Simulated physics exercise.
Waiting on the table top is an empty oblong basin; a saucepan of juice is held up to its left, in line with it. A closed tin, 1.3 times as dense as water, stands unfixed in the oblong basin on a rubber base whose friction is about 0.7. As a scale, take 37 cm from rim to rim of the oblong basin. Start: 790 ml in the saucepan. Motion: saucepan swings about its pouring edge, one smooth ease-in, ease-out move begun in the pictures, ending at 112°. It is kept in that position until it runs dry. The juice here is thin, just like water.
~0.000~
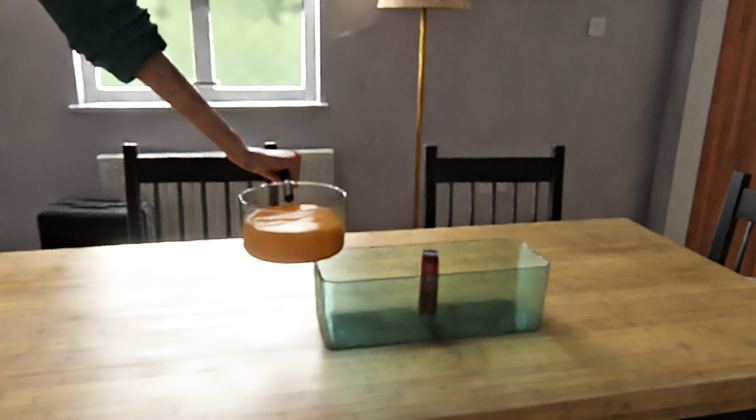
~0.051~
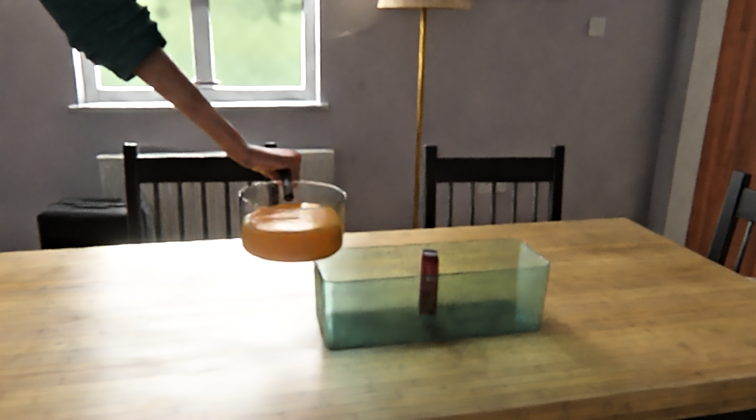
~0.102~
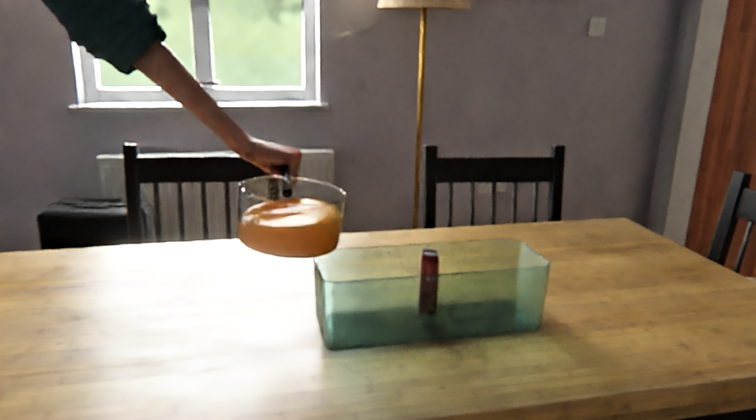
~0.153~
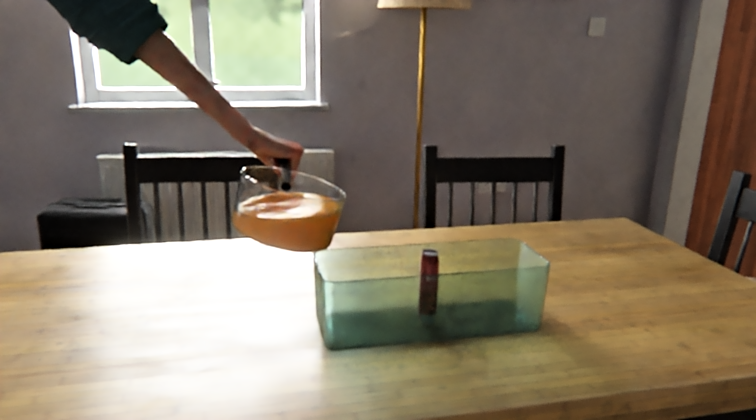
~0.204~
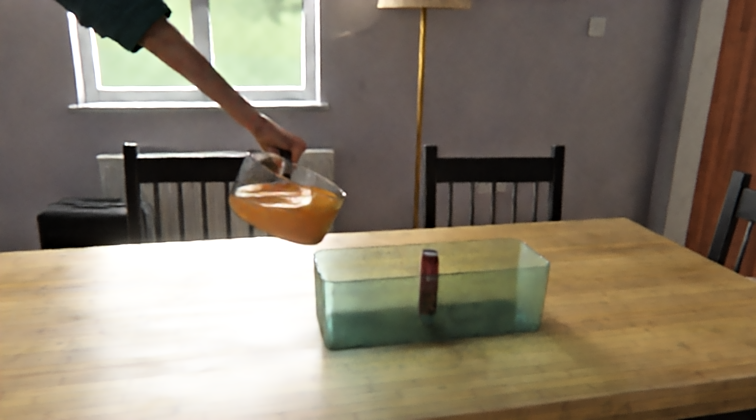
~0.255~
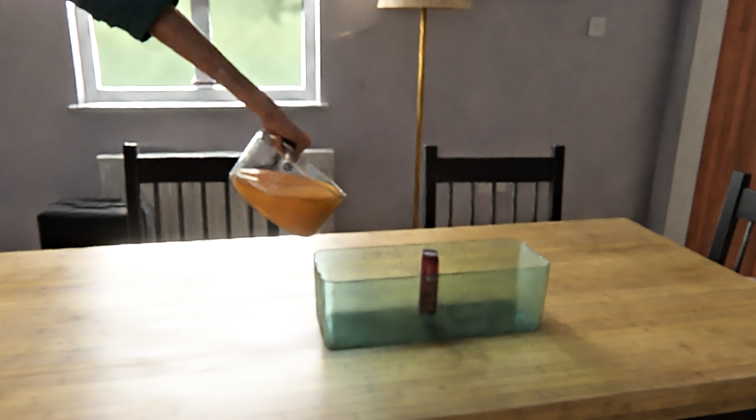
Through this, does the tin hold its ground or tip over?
It will go down.
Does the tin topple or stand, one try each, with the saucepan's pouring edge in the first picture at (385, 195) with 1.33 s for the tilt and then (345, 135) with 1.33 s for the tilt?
Try 1: Still standing; try 2: Tipped over.
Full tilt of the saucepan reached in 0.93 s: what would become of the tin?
Result: Tin tipped over.
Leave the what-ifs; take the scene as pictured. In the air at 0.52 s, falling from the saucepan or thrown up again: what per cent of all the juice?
At that moment, about 56 percent.
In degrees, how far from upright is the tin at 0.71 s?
Some 20°.
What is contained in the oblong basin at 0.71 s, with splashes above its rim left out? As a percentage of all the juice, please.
Roughly 86 %.
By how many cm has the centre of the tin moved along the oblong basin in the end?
The tin's middle ends up about 9.0 cm along the basin.
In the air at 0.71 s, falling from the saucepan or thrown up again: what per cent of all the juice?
Airborne share: Near 12 %.
By 0.52 s the tilt is 103° and 40 per cent is still to pour; the tin stands where it began.
By 0.71 s the tilt is 112° and 3 per cent is still to pour; the tin leans 21°.
By 0.92 s the tilt is 112° and 0 per cent is still to pour; the tin lies on its side.
By 1.14 s the tilt is 112° and 0 per cent is still to pour; the tin lies on its side.
At rest the tin lies on its side.
